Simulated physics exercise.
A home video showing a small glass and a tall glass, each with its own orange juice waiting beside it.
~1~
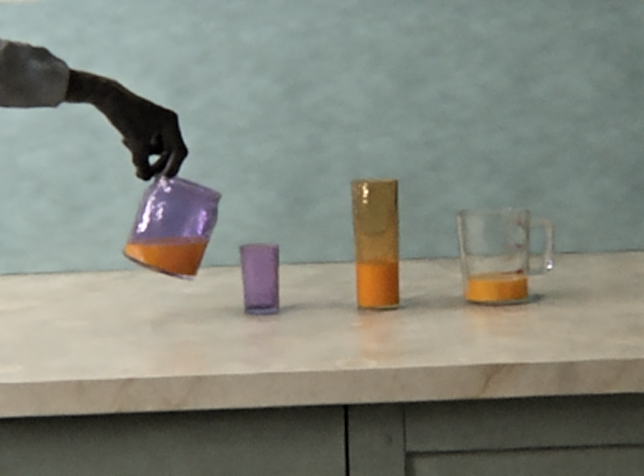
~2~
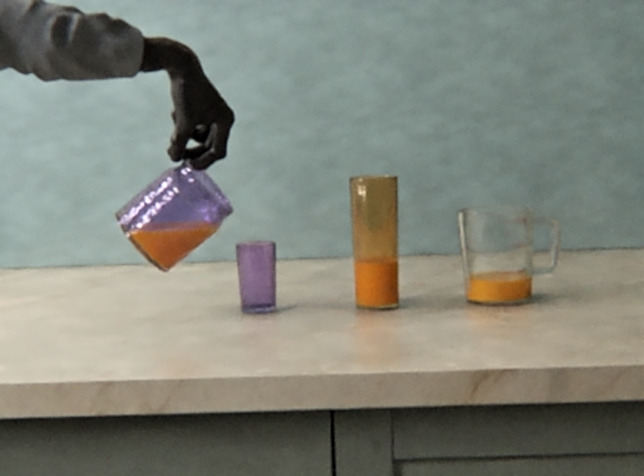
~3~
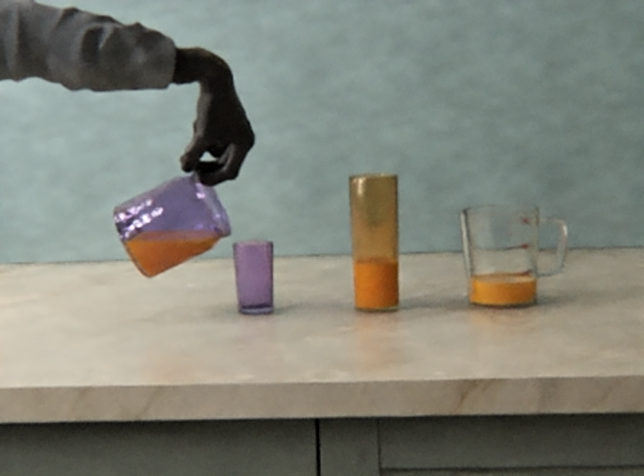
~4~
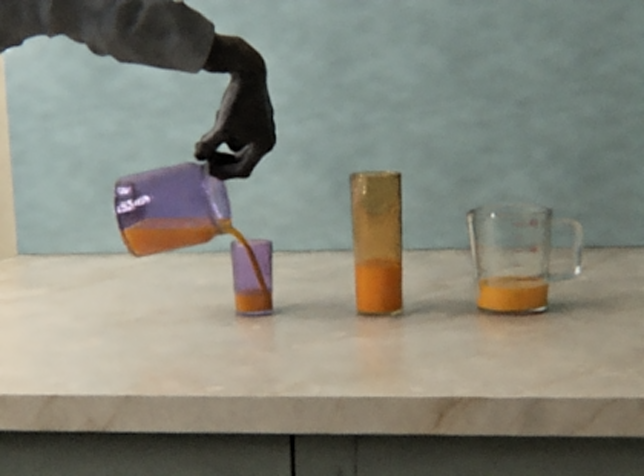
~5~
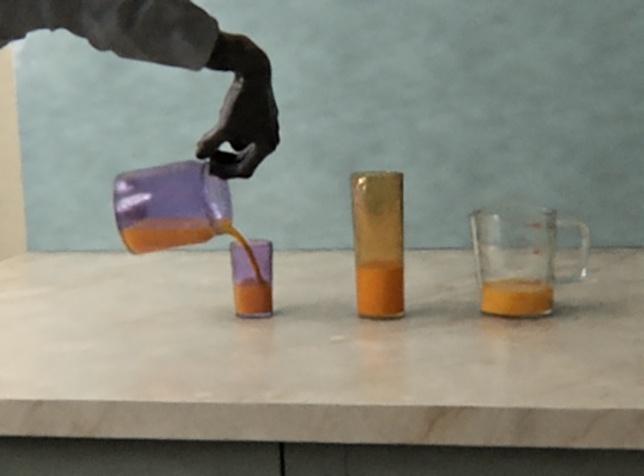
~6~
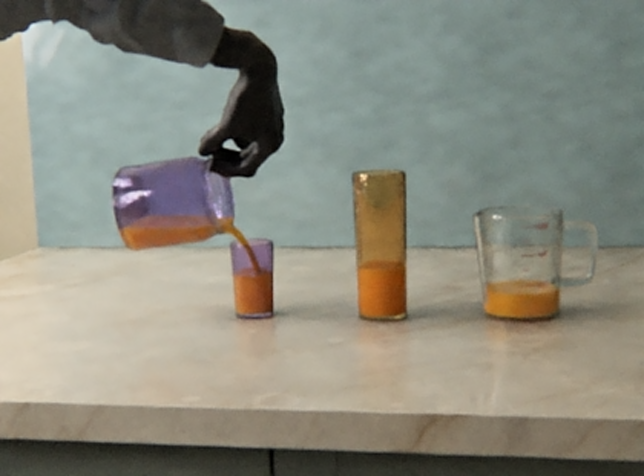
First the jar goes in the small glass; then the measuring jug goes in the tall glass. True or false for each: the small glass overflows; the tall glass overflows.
Small glass: True; tall glass: False.
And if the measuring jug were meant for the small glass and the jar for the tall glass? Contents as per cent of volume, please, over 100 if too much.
Near 100 and 90 per cent.
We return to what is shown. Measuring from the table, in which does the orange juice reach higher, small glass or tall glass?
That would be in the one on the right.
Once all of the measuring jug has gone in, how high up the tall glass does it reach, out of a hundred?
65 percent or so.
A moment on, the small glass is full to the brim and overflowed.
When it is over, the small glass is full to the brim and overflowed; the tall glass is about two thirds full.
